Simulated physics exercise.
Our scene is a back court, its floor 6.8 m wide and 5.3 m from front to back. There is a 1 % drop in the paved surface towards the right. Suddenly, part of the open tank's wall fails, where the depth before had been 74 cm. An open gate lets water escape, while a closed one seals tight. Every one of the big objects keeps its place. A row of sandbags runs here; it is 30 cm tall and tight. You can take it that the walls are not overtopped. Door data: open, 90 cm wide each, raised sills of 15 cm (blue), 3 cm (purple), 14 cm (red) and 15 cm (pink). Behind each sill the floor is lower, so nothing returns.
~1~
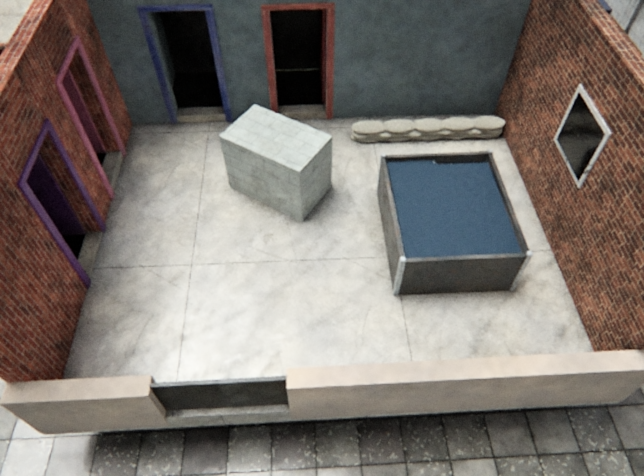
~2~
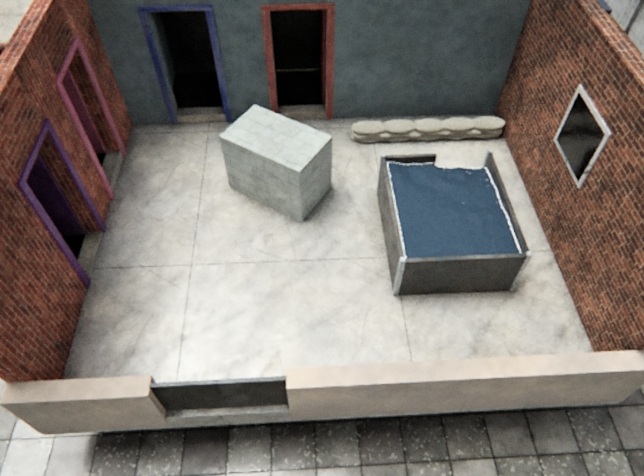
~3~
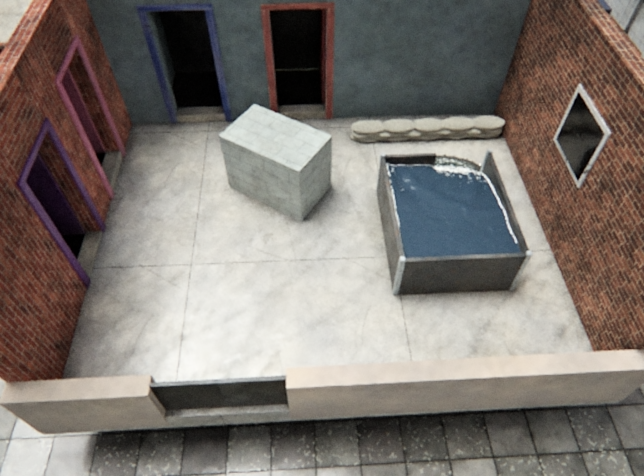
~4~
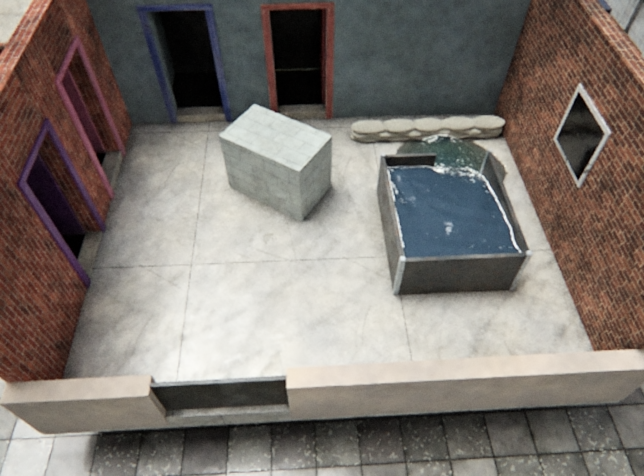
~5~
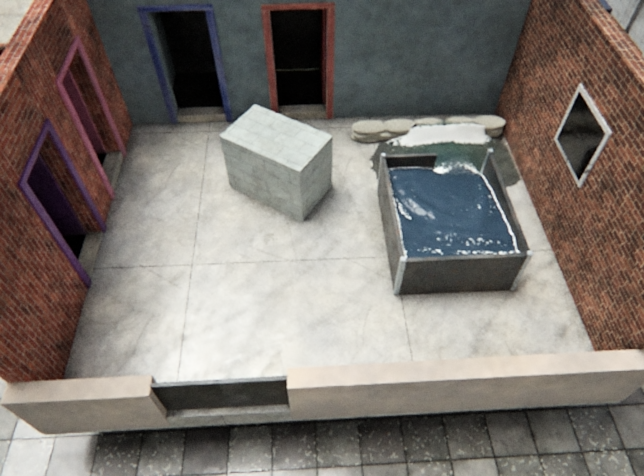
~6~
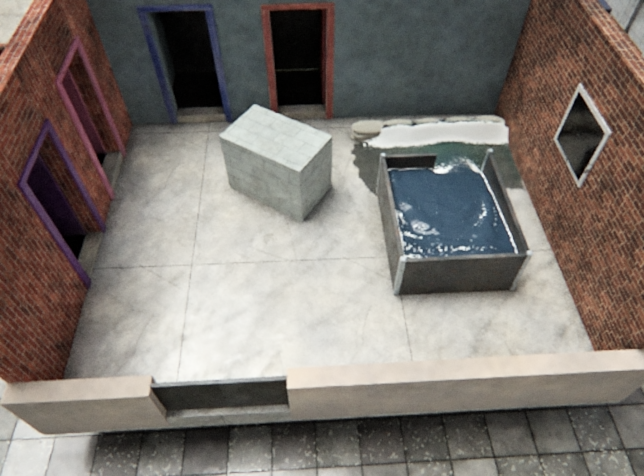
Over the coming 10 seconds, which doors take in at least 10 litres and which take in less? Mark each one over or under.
Blue door - under; purple door - under; red door - under; pink door - under.
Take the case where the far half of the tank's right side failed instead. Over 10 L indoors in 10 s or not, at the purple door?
Then the purple door ends up out of bounds.
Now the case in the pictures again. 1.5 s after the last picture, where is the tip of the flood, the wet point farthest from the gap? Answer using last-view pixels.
Roughly at pixel (208, 143).
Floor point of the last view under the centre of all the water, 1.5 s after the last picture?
Centre: Roughly (436, 199) px.
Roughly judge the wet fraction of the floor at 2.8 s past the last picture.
Close to 45 in a hundred parts are wet.
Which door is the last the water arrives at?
Looks like the purple door.
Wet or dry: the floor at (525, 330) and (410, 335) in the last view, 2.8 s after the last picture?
Soaked, untouched.
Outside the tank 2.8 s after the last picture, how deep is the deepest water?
About 30 cm.
Then, 0.7 s after the last picture water covers 15 % of the floor and is deepest (52 cm) near (496, 141); blue door not reached, purple door not reached, red door not reached, pink door not reached.
Then, 1.5 s after the last picture water covers 30 % of the floor and is deepest (40 cm) near (496, 141); blue door not reached, purple door not reached, red door not reached, pink door not reached.
Then, 2.8 s after the last picture water covers 45 % of the floor and is deepest (30 cm) near (496, 141); blue door 7 cm at the sill, 0 L in, purple door not reached, red door 6 cm at the sill, 0 L in, pink door not reached.
Then, 5.3 s after the last picture water covers 75 % of the floor and is deepest (20 cm) near (591, 376); blue door 8 cm at the sill, 0 L in, purple door 3 cm at the sill, 0 L in, red door 11 cm at the sill, 0 L in, pink door 10 cm at the sill, 0 L in.
Then, 9.3 s after the last picture water covers 95 % of the floor and is deepest (12 cm) near (210, 355); blue door 6 cm at the sill, 0 L in, purple door 6 cm at the sill, 1 L in, red door 5 cm at the sill, 0 L in, pink door 4 cm at the sill, 0 L in.
